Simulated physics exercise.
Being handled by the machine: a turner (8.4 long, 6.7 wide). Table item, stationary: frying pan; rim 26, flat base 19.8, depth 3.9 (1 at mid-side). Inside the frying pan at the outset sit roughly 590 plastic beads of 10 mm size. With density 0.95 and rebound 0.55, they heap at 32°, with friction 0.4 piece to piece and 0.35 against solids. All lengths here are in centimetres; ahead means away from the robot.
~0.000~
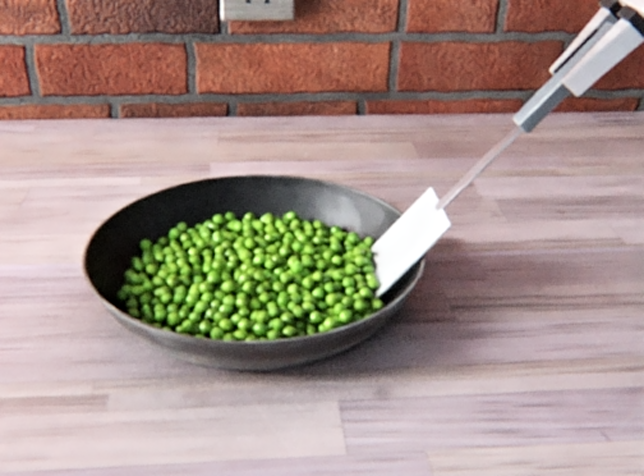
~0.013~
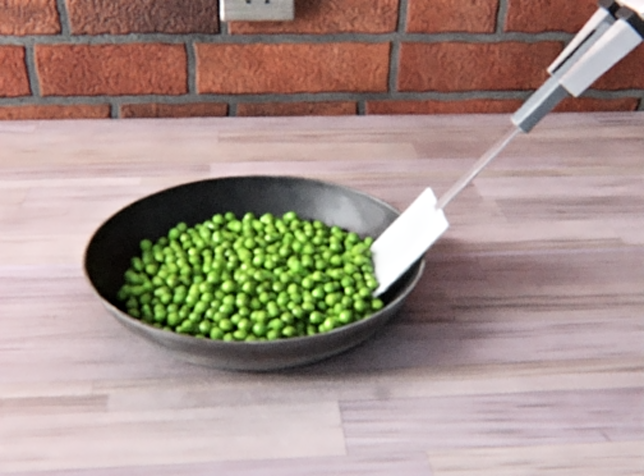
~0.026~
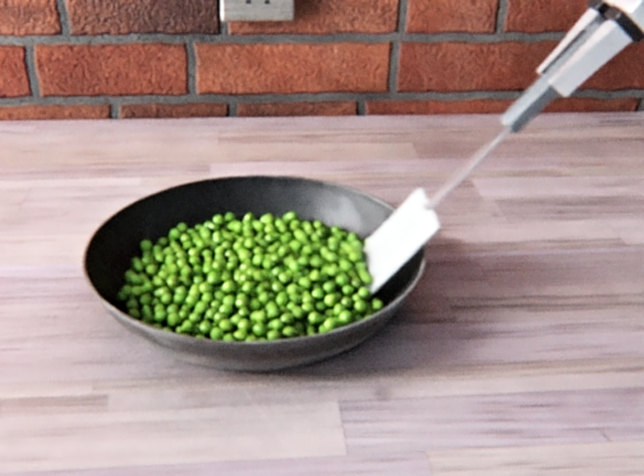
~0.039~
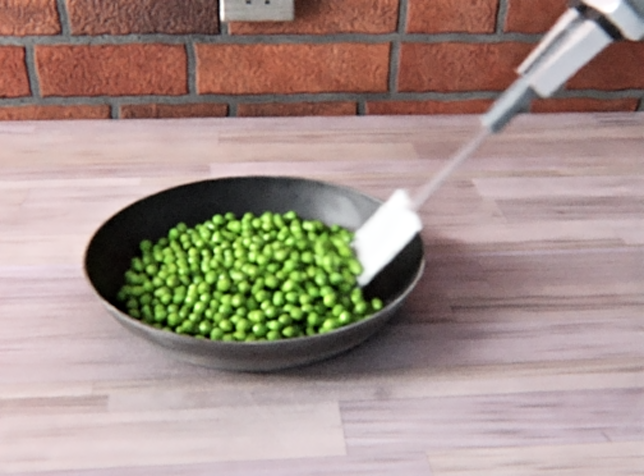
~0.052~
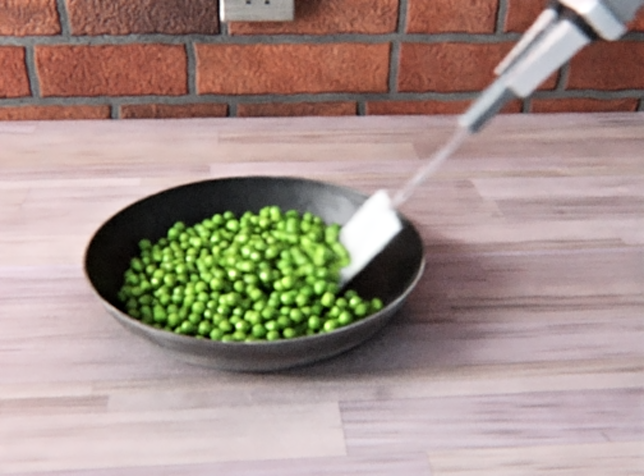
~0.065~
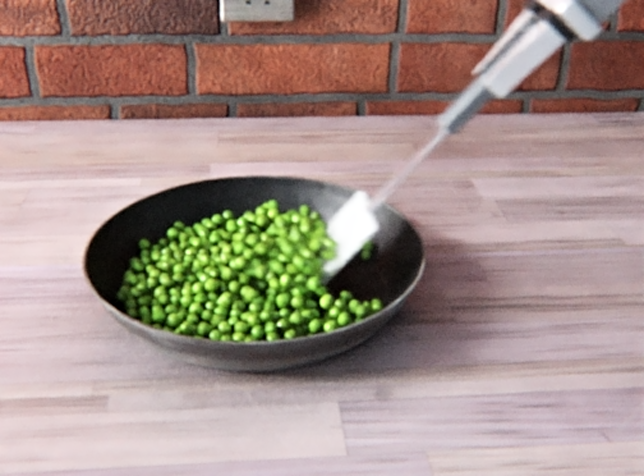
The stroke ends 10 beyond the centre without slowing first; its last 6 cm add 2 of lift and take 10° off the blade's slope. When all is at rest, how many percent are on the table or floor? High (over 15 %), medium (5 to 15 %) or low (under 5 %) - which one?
High, over 15 %.
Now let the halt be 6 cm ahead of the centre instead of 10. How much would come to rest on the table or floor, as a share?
Changed stop: Approx. 10 %.
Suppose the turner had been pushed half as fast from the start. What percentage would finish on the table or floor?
About 5 %.
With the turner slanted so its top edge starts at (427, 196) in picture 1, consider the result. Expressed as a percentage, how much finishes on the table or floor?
I'd estimate close to 20 per cent.
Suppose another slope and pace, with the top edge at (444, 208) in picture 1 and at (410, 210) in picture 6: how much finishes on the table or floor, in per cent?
About 10 per cent.
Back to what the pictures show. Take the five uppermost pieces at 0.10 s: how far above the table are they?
I'd say close to 6 cm on average.
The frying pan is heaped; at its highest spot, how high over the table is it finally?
It reaches about 3.5 cm.
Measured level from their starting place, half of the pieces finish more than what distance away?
Roughly 3 cm.
After 0.10 s, sloping 50°, highest piece 7 above the table; 592 in the frying pan.
After 0.13 s, sloping 48°, highest piece 8 above the table; 592 in the frying pan.
After 0.35 s, sloping 40°, highest piece 13 above the table; 473 in the frying pan, 104 on the table or floor, 15 on the blade or in flight.
After 1.40 s, sloping 40°, highest piece 3 above the table; 473 in the frying pan, 119 on the table or floor.
At rest, 473 in the frying pan, 119 on the table or floor. That is 20 % on the table or floor.
